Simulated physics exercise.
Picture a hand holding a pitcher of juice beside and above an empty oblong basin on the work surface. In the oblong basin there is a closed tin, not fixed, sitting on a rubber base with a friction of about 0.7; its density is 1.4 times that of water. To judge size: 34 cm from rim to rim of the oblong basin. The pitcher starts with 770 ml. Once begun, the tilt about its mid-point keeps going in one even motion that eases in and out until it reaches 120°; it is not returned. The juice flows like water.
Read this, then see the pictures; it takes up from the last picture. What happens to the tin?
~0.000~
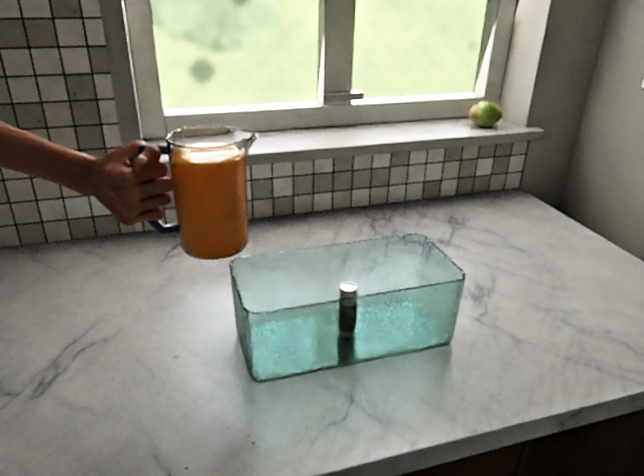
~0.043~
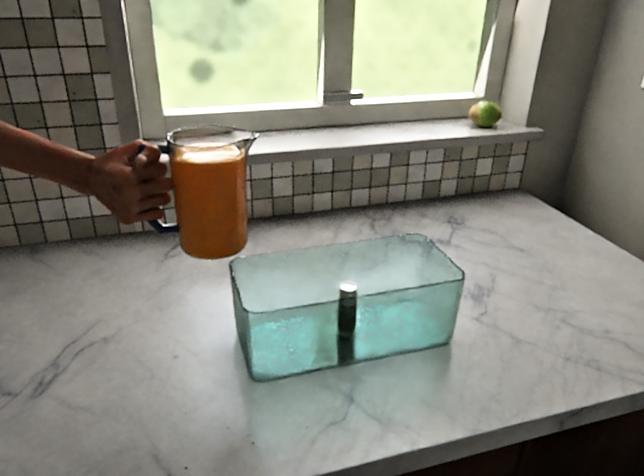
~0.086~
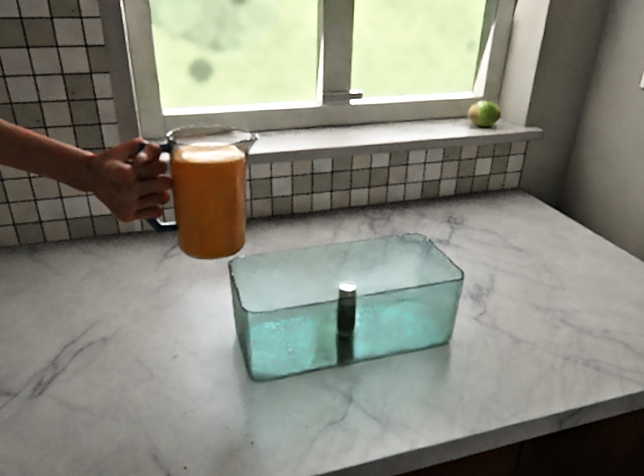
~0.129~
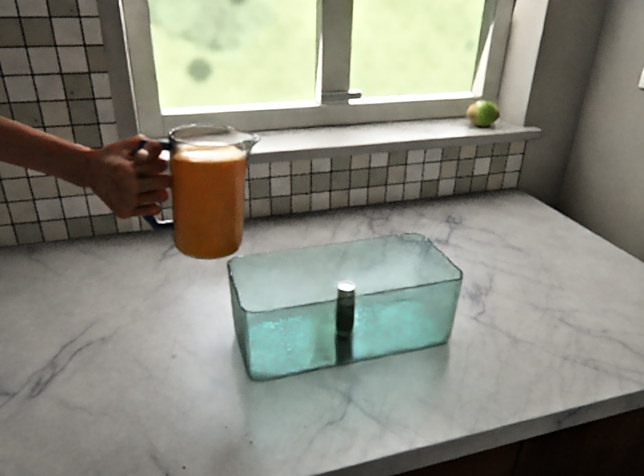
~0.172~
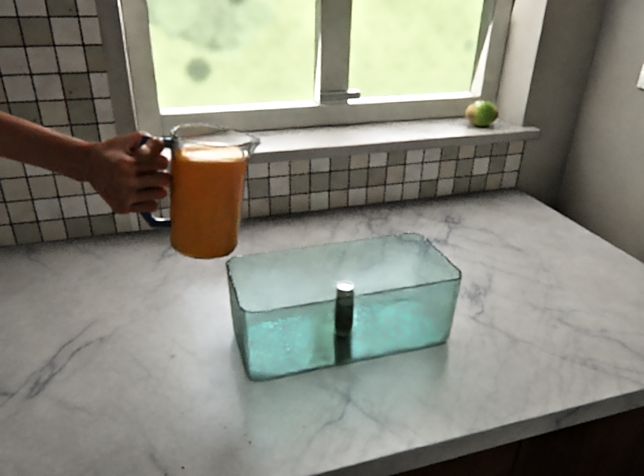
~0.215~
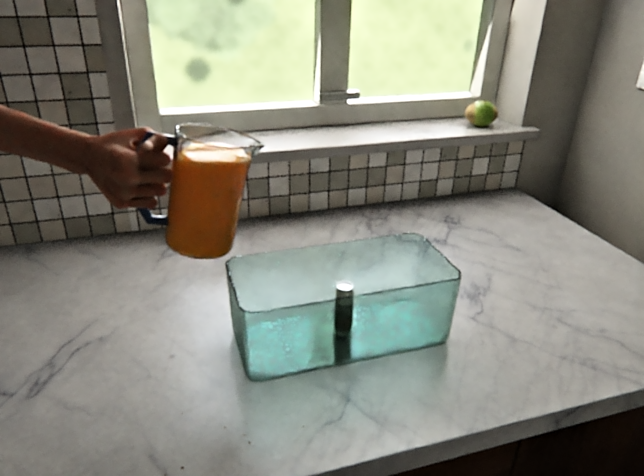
It never tilts over.
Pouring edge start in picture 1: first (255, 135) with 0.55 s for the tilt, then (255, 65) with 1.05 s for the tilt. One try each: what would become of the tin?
The tin overturns the first time and overturns the second time.
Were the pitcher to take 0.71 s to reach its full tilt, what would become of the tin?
Result: Tin upright.
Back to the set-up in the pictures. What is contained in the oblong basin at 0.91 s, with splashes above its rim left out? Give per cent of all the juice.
Value: Approx. 54 %.
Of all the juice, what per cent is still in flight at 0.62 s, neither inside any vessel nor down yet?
Around 14 in a hundred.
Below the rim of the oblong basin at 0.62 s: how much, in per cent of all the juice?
Roughly 3 per cent.
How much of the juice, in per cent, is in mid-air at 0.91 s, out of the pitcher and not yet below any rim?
I'd put it at about 20 per cent of the liquid.
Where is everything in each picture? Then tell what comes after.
Tilt 0°; pouring edge (257, 134); surface from (172, 155) to (243, 150); the oblong basin's rim runs from (237, 286) to (444, 255); the tin's top is at (349, 289), in the first picture.
Tilt 1°; pouring edge (258, 134); surface from (172, 155) to (244, 150), in the second picture.
Tilt 2°; pouring edge (258, 135); surface from (171, 154) to (244, 150), in the third picture.
Tilt 4°; pouring edge (260, 137); surface from (172, 154) to (245, 151), in the fourth picture.
Tilt 8°; pouring edge (262, 140); surface from (172, 154) to (246, 151), in the fifth picture.
Tilt 12°; pouring edge (265, 144); surface from (175, 156) to (249, 152), in the sixth picture.
By 0.62 s the tilt is 76° and 83 per cent is still to pour; the tin stands where it began.
By 0.91 s the tilt is 115° and 26 per cent is still to pour; the tin stands 1 cm from where it began.
By 1.22 s the tilt is 120° and 0 per cent is still to pour; the tin stands 1 cm from where it began.
By 1.55 s the tilt is 120° and 0 per cent is still to pour; the tin stands 1 cm from where it began.
At rest the tin stands 1 cm from where it began.
